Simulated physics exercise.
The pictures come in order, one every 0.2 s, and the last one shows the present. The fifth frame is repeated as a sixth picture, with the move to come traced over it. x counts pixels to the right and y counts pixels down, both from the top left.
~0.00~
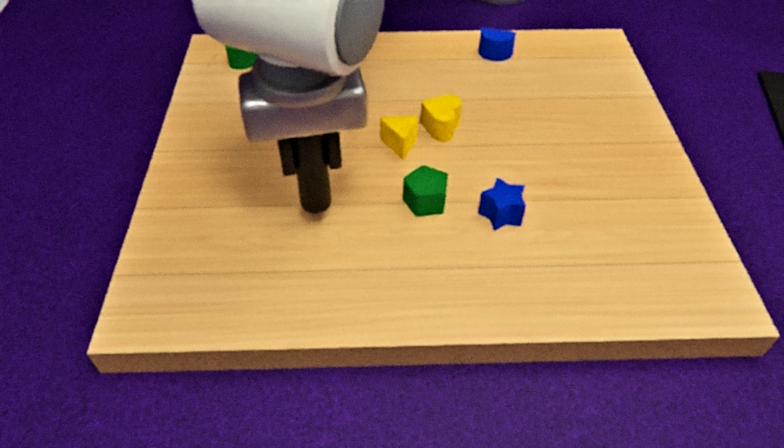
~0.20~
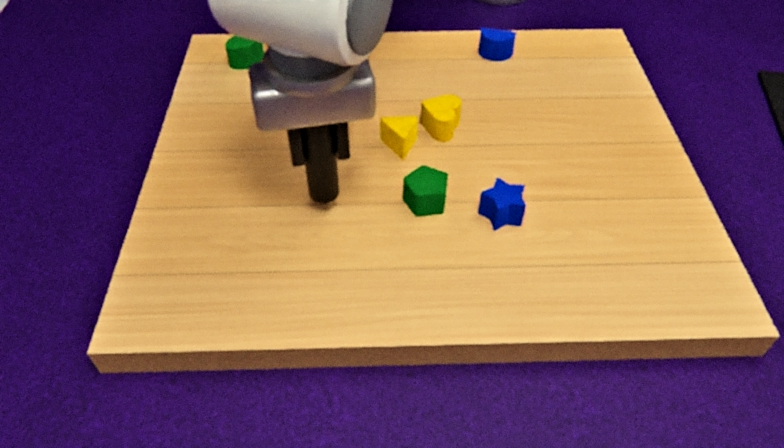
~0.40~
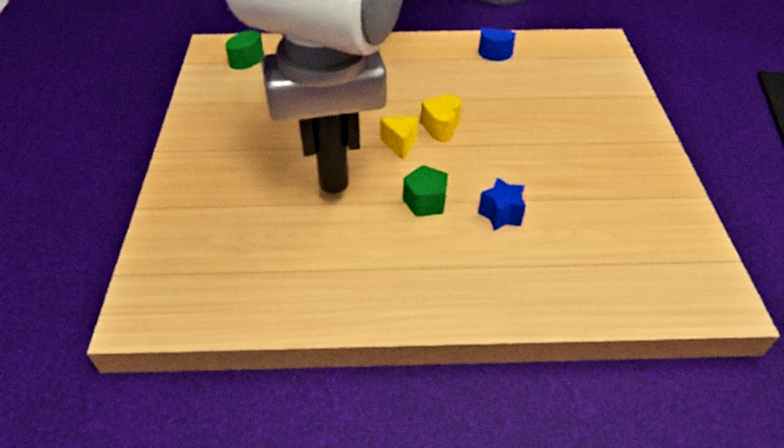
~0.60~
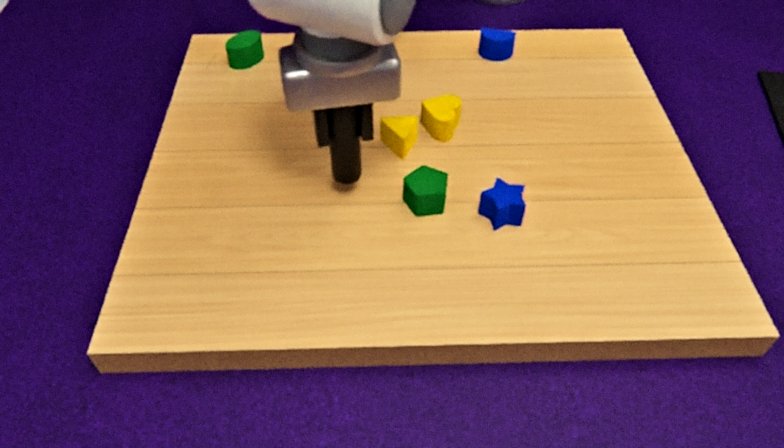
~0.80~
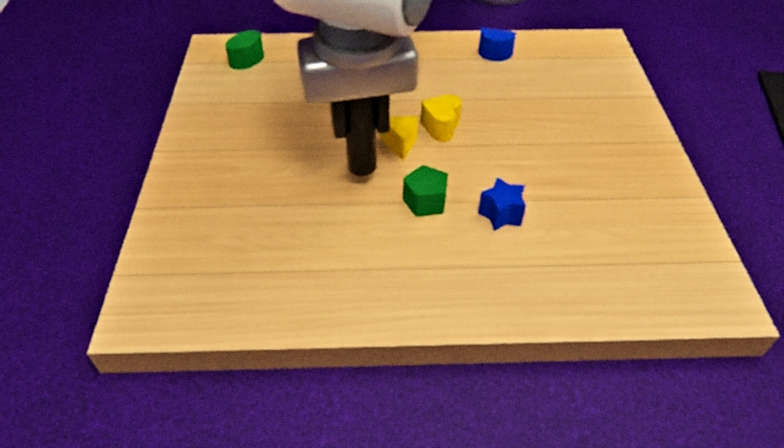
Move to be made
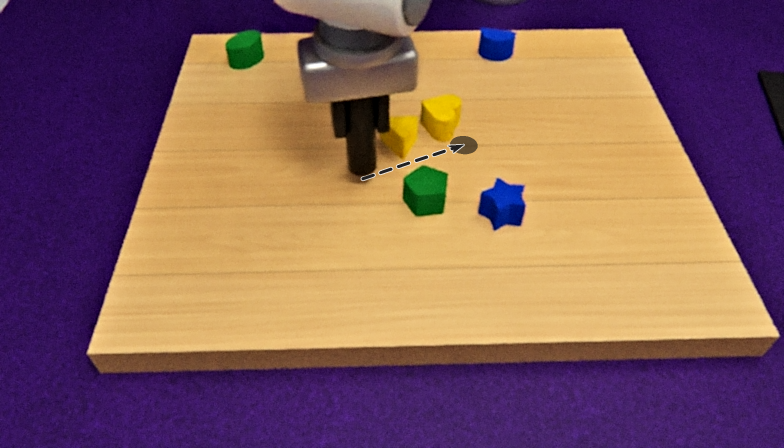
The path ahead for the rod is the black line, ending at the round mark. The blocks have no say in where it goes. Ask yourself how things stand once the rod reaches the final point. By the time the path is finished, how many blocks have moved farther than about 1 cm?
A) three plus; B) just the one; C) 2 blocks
B - just the one.
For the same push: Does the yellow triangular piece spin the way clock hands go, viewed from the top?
No
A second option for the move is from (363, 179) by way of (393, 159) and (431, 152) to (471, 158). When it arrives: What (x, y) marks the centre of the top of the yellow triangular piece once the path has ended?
Somewhere near (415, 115).
Drawn move, in a line from (363, 179) to (464, 145).
The first path, step by step. One third of the way, rod at (398, 154); nothing pushed yet.
Two thirds of the way, rod at (432, 143); yellow triangular piece at (412, 120), turned 70° anticlockwise.
At the end, rod at (465, 133); yellow triangular piece at (412, 120), turned 75° anticlockwise; green pentagonal block still; yellow heart-shaped block at (446, 104), turned 15° anticlockwise.
